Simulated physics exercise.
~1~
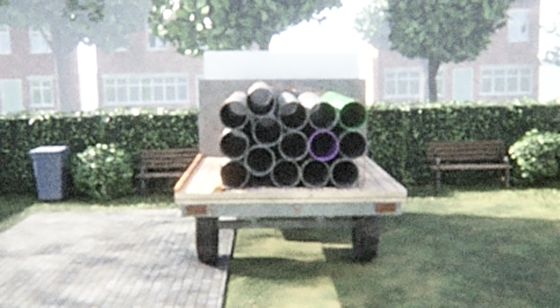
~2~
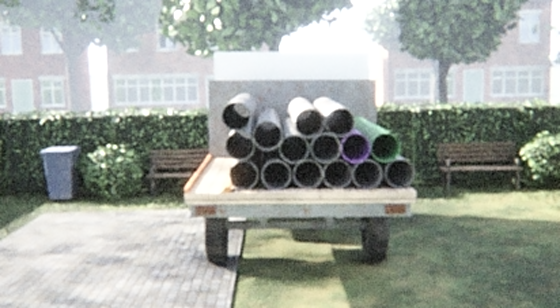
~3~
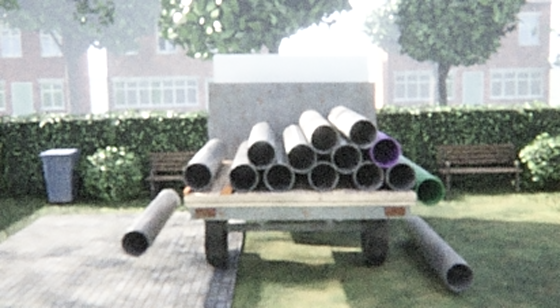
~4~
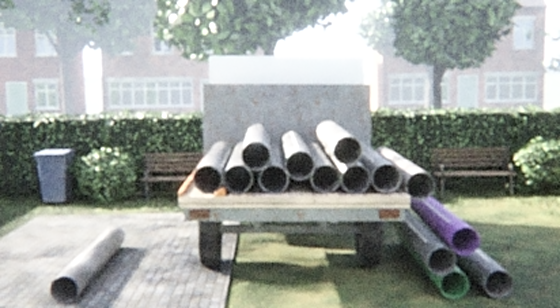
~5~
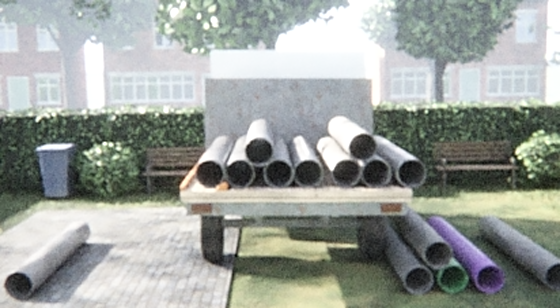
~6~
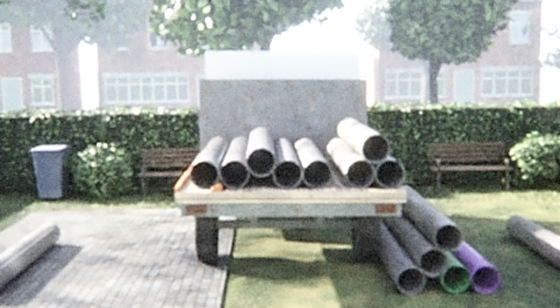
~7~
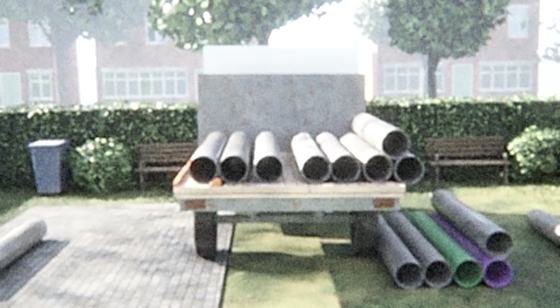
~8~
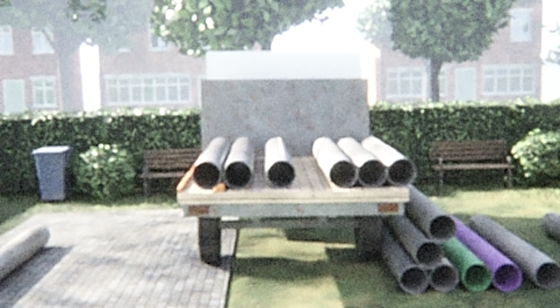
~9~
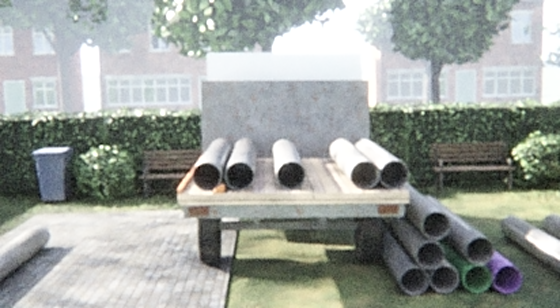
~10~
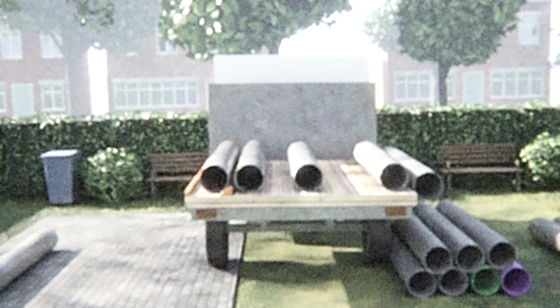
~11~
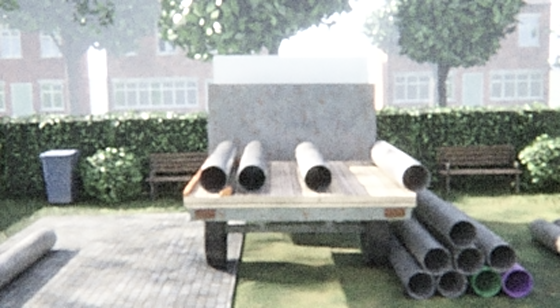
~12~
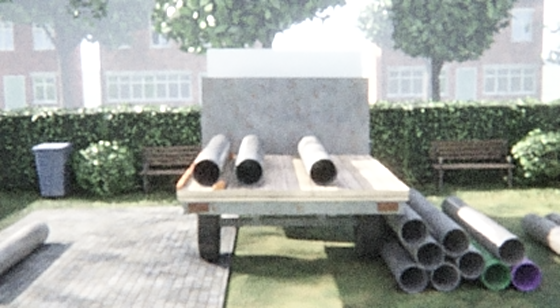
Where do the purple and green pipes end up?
Both roll off the right side of the lorry and end up on the grass to the right, with the purple one lying just to the right of the green one.
A flatbed lorry stood parked with a stack of pipes on its back, and the stack spread out and tumbled off both sides, the green and purple ones dropping on the right, until three grey pipes were left on the deck.
